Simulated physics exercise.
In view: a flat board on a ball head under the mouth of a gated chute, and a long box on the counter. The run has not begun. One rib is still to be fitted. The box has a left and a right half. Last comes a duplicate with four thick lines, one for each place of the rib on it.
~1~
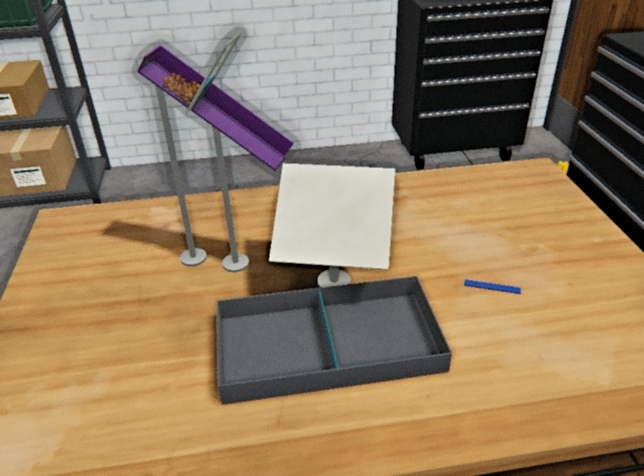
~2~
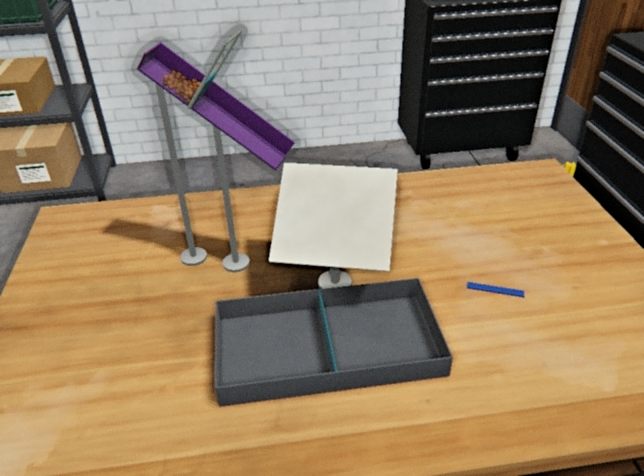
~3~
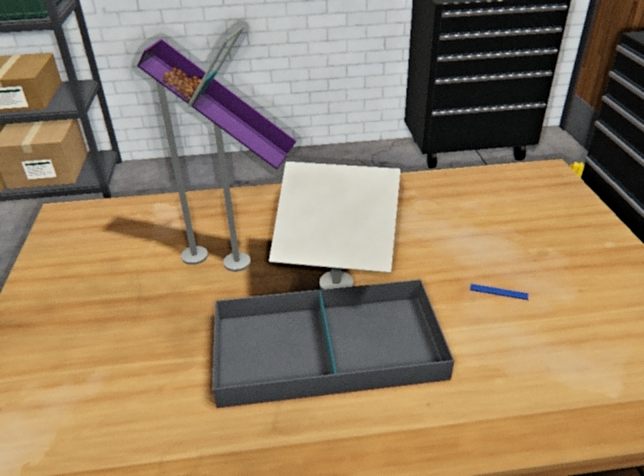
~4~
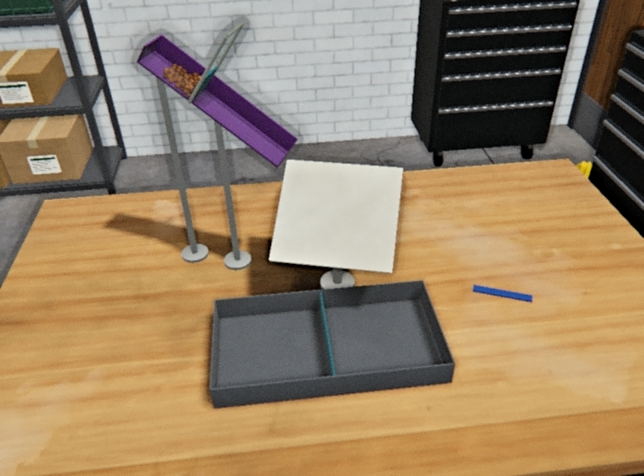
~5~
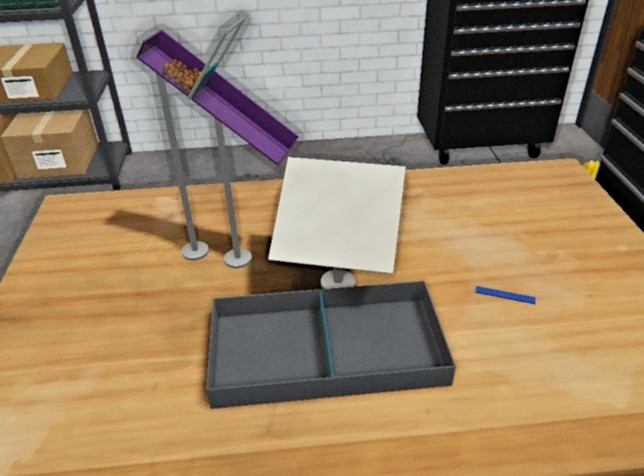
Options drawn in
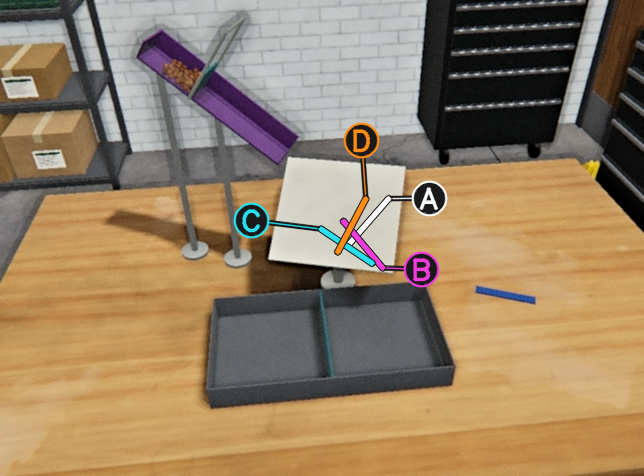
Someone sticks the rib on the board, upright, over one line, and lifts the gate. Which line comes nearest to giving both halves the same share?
A.
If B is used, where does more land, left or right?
Right.
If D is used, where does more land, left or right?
Left.
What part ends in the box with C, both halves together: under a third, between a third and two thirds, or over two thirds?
It is over two thirds.
On the marked copy, line A from (388, 198) to (348, 244); line B from (343, 221) to (382, 268); line C from (321, 229) to (372, 263); line D from (365, 198) to (337, 252).
Choosing A, of what is caught, about two thirds in the left half, about a third in the right.
Choosing B, of what is caught, a small part in the left half, most in the right.
Choosing C, of what is caught, a small part in the left half, nearly all in the right.
Choosing D, of what is caught, nearly all in the left half, a small part in the right.
